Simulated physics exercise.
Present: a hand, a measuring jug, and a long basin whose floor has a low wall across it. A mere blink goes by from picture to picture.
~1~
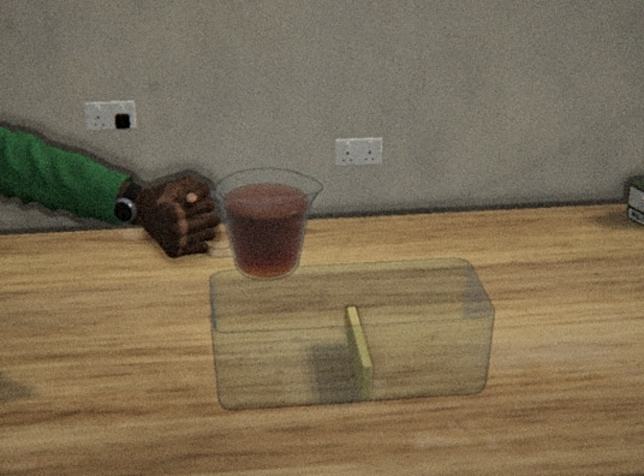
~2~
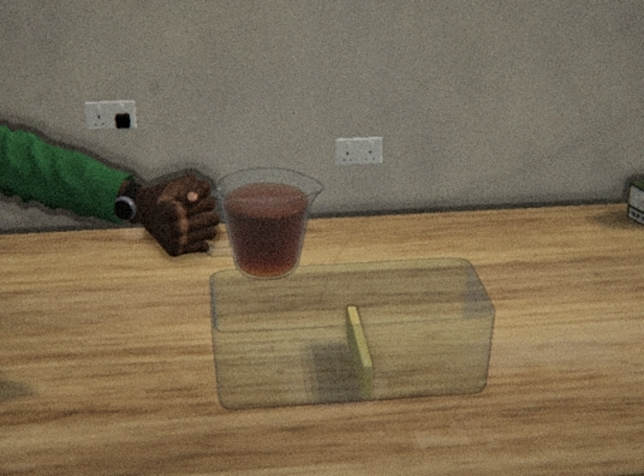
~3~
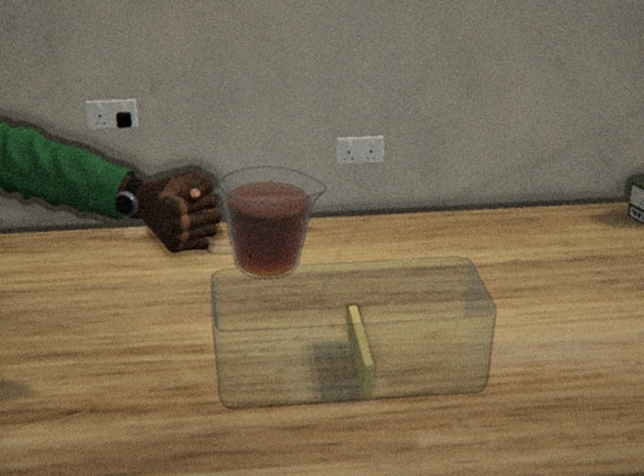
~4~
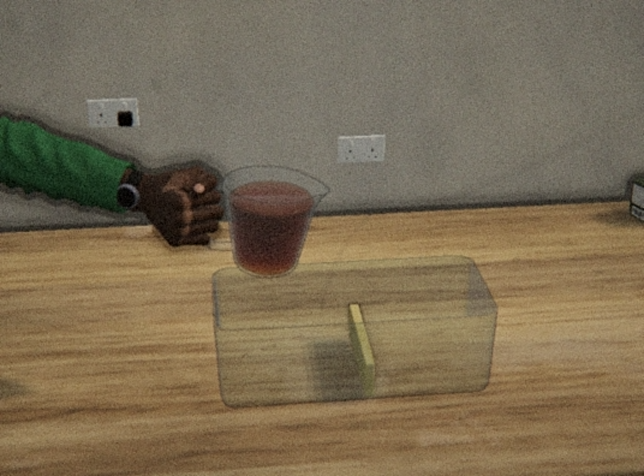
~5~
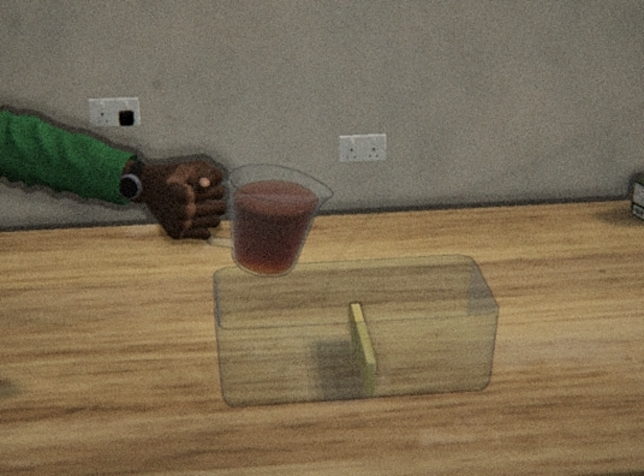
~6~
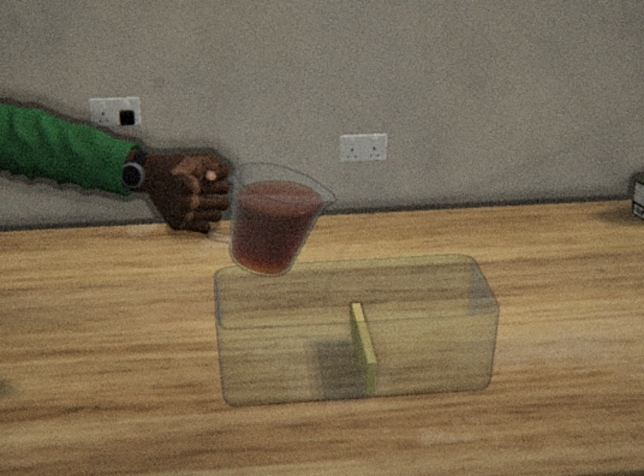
On a wooden worktop against a grey wall, a green-sleeved arm holds a clear jug of dark red liquid above a transparent basin with a low divider, and the hand gradually tilts the jug slightly to the right.
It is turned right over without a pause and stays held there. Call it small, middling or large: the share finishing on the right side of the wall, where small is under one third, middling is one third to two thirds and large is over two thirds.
Middling.
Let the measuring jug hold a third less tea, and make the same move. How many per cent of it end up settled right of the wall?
I'd put it at around 15 %.
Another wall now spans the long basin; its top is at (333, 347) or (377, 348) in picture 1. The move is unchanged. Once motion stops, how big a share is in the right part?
In turn some 80 and 30 in a hundred.
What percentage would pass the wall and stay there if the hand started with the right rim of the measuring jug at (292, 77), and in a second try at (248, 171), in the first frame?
35 %, then 5 %.
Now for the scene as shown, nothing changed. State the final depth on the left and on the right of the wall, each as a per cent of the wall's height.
Roughly 30 left of the wall, roughly 20 right of it.
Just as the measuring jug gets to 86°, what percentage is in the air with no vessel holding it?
Something like 25 per cent of it.
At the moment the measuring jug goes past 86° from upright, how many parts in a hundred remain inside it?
Near 55 percent is still in there.
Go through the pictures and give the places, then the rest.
In the first picture, it leans 0°; its right rim is at (323, 185); the tea meets the walls at (222, 199) and (309, 195); the long basin's rim runs from (211, 303) to (482, 287); the wall's top is at (359, 336).
In the second picture, it leans 1°; its right rim is at (324, 185); the tea meets the walls at (222, 199) and (309, 195).
In the third picture, it leans 3°; its right rim is at (327, 186); the tea meets the walls at (224, 197) and (311, 195).
In the fourth picture, it leans 6°; its right rim is at (330, 188); the tea meets the walls at (227, 195) and (315, 195).
In the fifth picture, it leans 11°; its right rim is at (334, 192); the tea meets the walls at (231, 194) and (319, 196).
In the sixth picture, it leans 16°; its right rim is at (337, 197); the tea meets the walls at (235, 195) and (324, 197).
A moment on, the measuring jug is tipped on its side and 55 per cent is still to pour, 2 is left of the wall and 20 right of it.
Next, the measuring jug is tipped right over and 4 per cent is still to pour, 52 is left of the wall and 41 right of it.
Then the measuring jug is tipped right over and 0 per cent is still to pour, 57 is left of the wall and 41 right of it.
Later the measuring jug is tipped right over and 0 per cent is still to pour, 57 is left of the wall and 41 right of it.
In the end 58 per cent lies left of the wall, 41 right of it and 1 outside.
